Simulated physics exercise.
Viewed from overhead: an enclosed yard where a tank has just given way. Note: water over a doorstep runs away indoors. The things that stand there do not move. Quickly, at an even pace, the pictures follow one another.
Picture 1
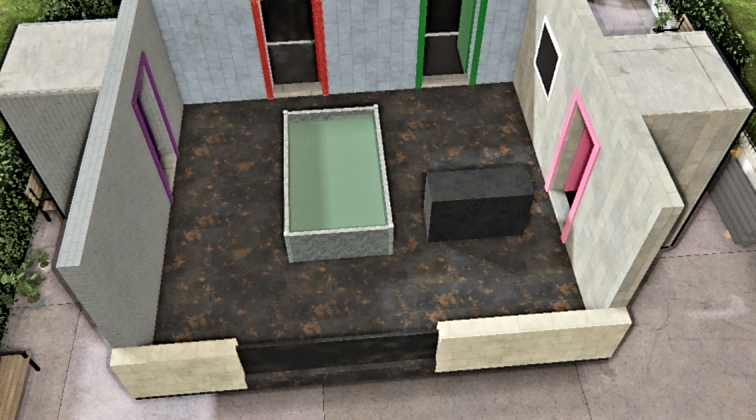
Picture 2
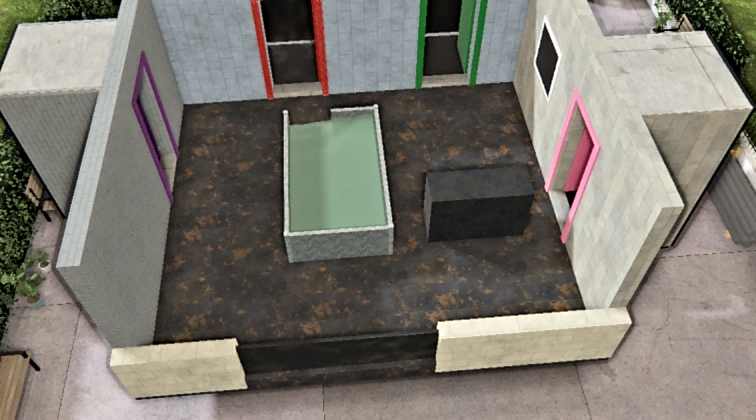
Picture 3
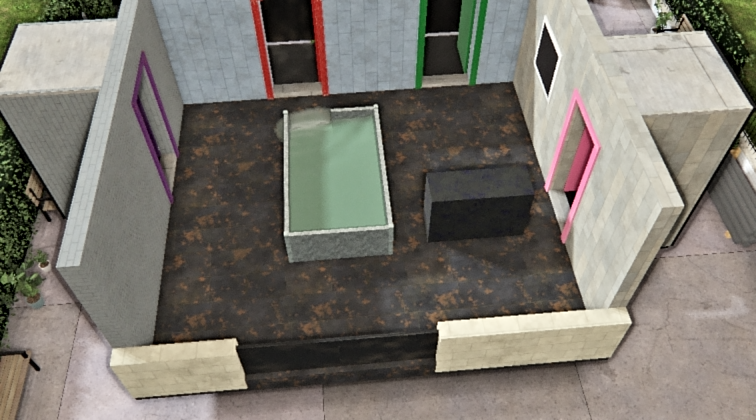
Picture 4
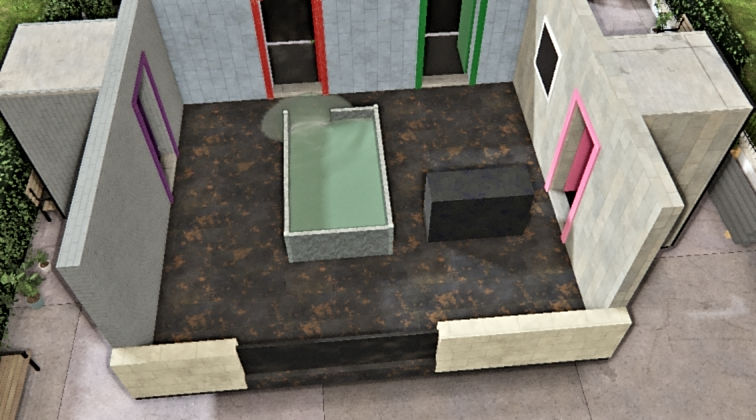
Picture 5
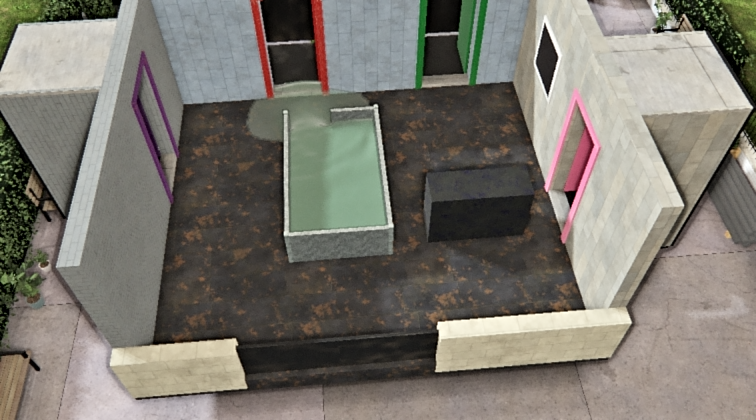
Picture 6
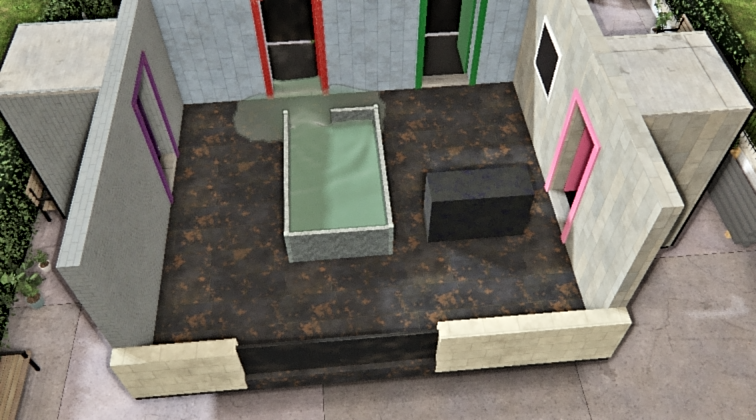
A walled yard holds a tank whose far side opens, and water spreads across the dark floor.
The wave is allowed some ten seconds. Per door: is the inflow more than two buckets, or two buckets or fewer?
In order: Red door: Too much water; green door: Little enough water; pink door: Little enough water; purple door: Little enough water.
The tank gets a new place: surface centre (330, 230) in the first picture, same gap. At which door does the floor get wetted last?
That would be the pink one.
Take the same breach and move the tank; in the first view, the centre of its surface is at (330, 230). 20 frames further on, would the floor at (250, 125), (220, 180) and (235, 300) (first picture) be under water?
In the order asked: Reached by the flood, reached by the flood, not reached.
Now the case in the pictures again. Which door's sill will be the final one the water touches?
It is the one in pink.
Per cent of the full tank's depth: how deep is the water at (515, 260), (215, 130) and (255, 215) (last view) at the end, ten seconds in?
At the three places, in the order asked: Around 2, 12 and 6 per cent.
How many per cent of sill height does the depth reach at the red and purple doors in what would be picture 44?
I'd say around 150 and 50 in a hundred.
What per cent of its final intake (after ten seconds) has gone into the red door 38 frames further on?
I'd put it at 95 percent.
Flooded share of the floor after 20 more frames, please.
Close to 45 in a hundred, I think.
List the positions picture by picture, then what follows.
The first frame shows the tank at (335, 169) is whole and still.
In the second frame, water pours out on the tank's far side and has run to a hidden place.
In the third frame, water pours out on the tank's far side and has run to (319, 111).
In the fourth frame, water pours out on the tank's far side and has run to (292, 97).
In the fifth frame, the front is at (263, 99), out from the gap on the tank's far side.
In the sixth frame, the front is at (244, 100), out from the gap on the tank's far side.
A moment on, water covers 10 % of the floor; the red door far over two buckets in, the green door wet at the sill, nothing in, the pink door not reached, the purple door not reached.
Next, water covers 25 % of the floor; the red door far over two buckets in, the green door wet at the sill, nothing in, the pink door not reached, the purple door wet at the sill, nothing in.
Then, water covers 45 % of the floor; the red door far over two buckets in, the green door wet at the sill, nothing in, the pink door not reached, the purple door wet at the sill, nothing in.
Later, water covers 70 % of the floor; the red door far over two buckets in, the green door wet at the sill, nothing in, the pink door wet at the sill, nothing in, the purple door wet at the sill, nothing in.
In the end, water covers 95 % of the floor; the red door far over two buckets in, the green door wet at the sill, nothing in, the pink door wet at the sill, nothing in, the purple door wet at the sill, nothing in.
